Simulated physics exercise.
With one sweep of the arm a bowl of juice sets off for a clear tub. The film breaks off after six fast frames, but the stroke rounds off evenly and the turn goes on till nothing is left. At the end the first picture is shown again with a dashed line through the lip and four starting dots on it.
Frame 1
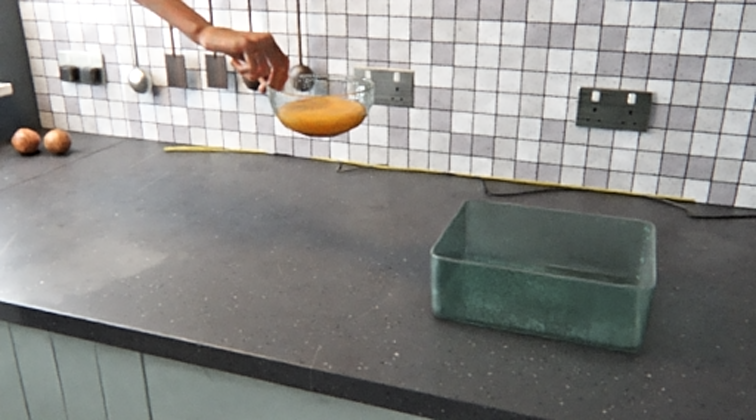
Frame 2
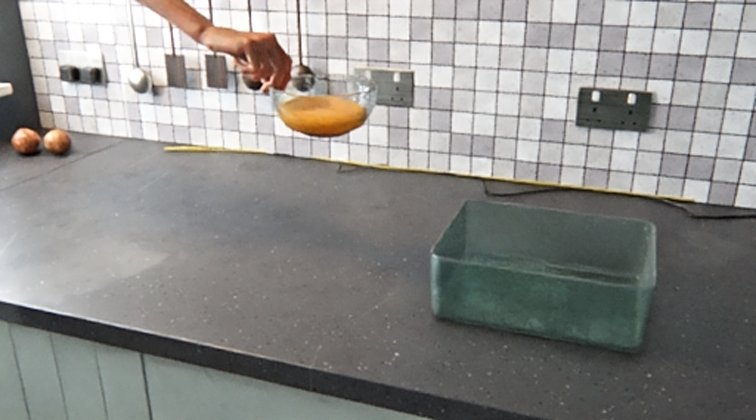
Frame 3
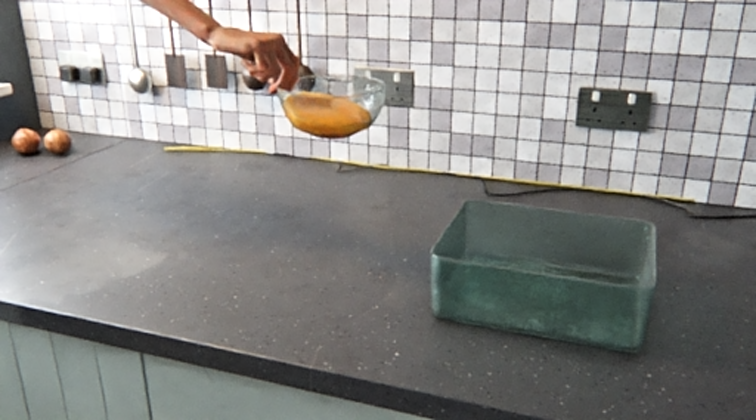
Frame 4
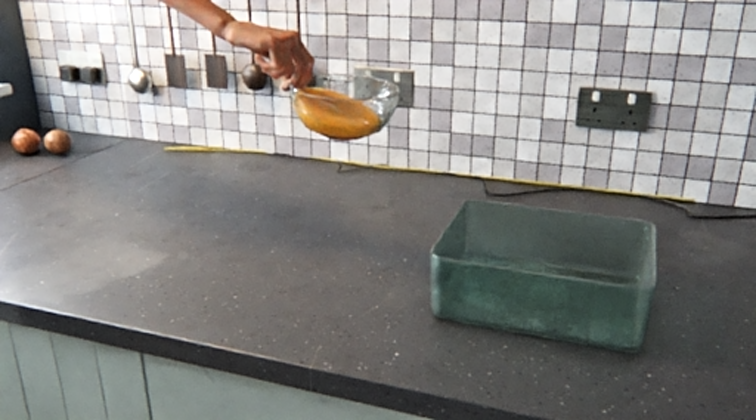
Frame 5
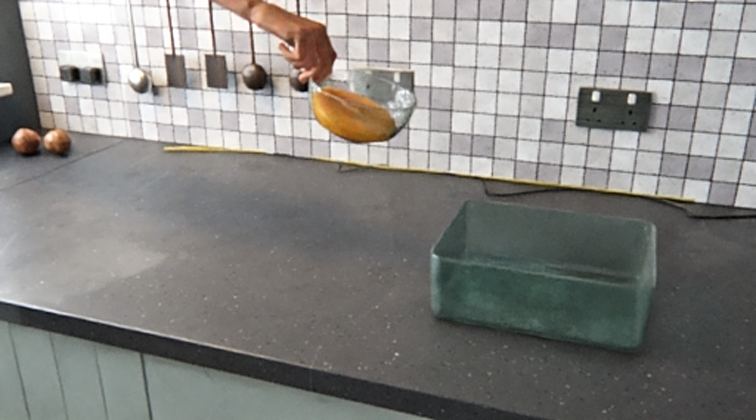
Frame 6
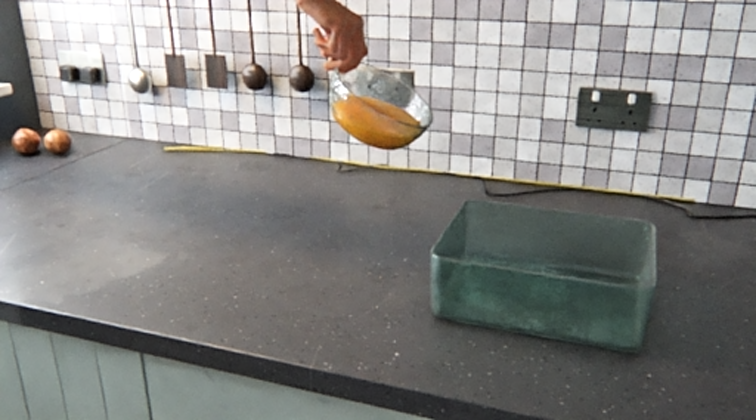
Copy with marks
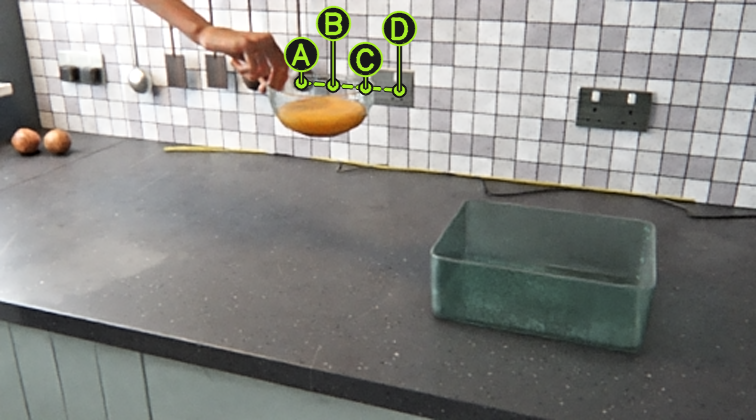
The video shows a hand holding a glass bowl of orange juice above a dark countertop with a clear rectangular tub. The hand moves the bowl to the right and gradually tilts it, the juice slanting inside.
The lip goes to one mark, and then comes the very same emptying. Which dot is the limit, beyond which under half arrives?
B is the one.
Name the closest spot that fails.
The answer is A.
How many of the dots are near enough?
Three.
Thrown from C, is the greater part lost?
No, that is safe.
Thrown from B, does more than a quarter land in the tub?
Yes, it does.
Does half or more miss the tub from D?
No, not at all.
In lime, A at (301, 82); B at (333, 85); C at (365, 87); D at (399, 90).
If A is chosen, about 32 % lands in the tub, 63 % falls short and 5 % goes beside or beyond.
If B is chosen, about 70 % lands in the tub, 20 % falls short and 11 % goes beside or beyond.
If C is chosen, about 82 % lands in the tub, 5 % falls short and 13 % goes beside or beyond.
If D is chosen, about 81 % lands in the tub, 3 % falls short and 17 % goes beside or beyond.
